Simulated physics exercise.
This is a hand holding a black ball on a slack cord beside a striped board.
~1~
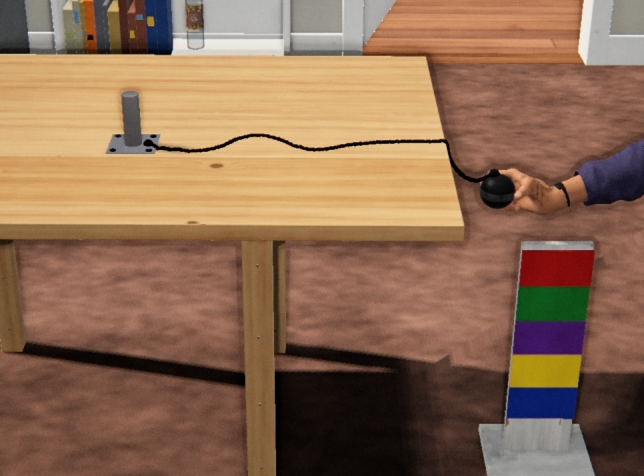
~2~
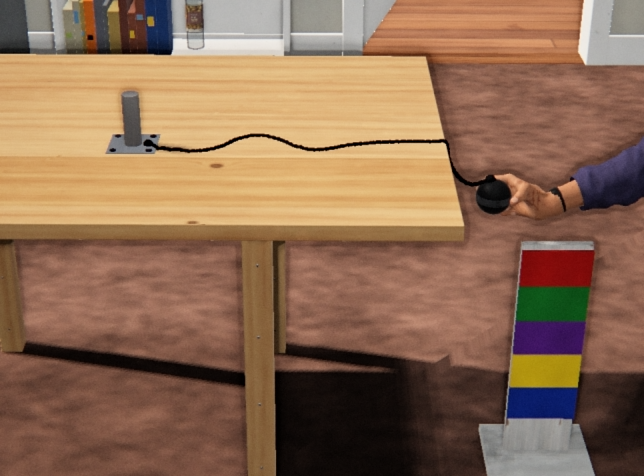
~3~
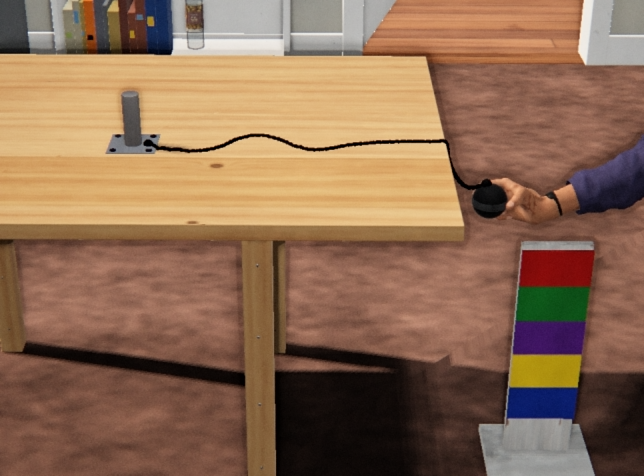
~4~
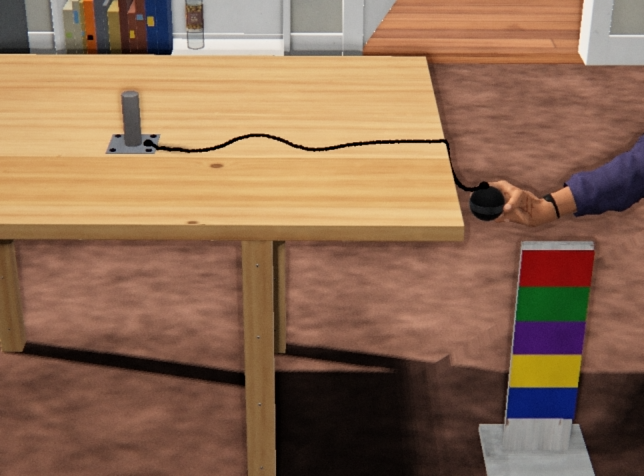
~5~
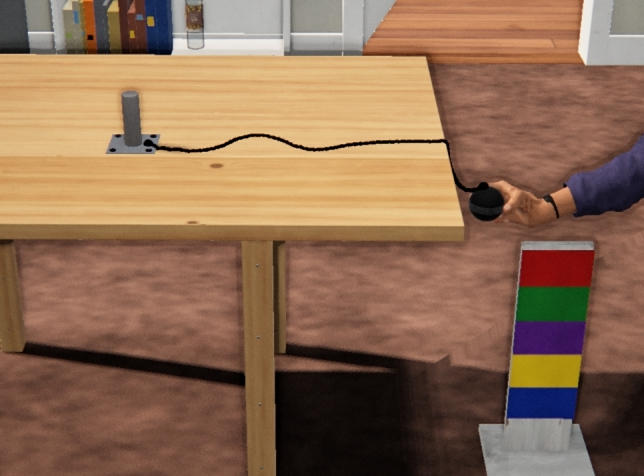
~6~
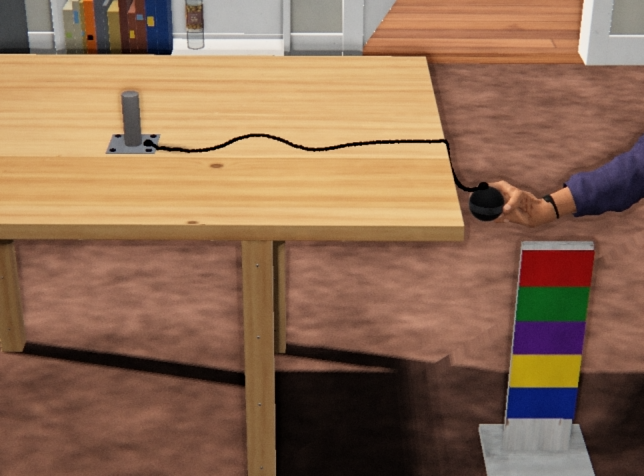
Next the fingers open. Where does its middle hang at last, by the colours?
The red one.
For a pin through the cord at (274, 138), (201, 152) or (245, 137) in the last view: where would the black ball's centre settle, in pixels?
About (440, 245), (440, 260) and (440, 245).
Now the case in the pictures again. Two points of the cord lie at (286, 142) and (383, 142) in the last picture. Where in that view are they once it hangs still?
At (313, 144), then (421, 144).
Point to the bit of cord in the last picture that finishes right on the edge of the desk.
Near (410, 142).
Soon after, ball near (442, 259); level with red.
Then, ball near (453, 264); level with red.
At rest, ball near (438, 266); level with red. The cord holds its middle at red.
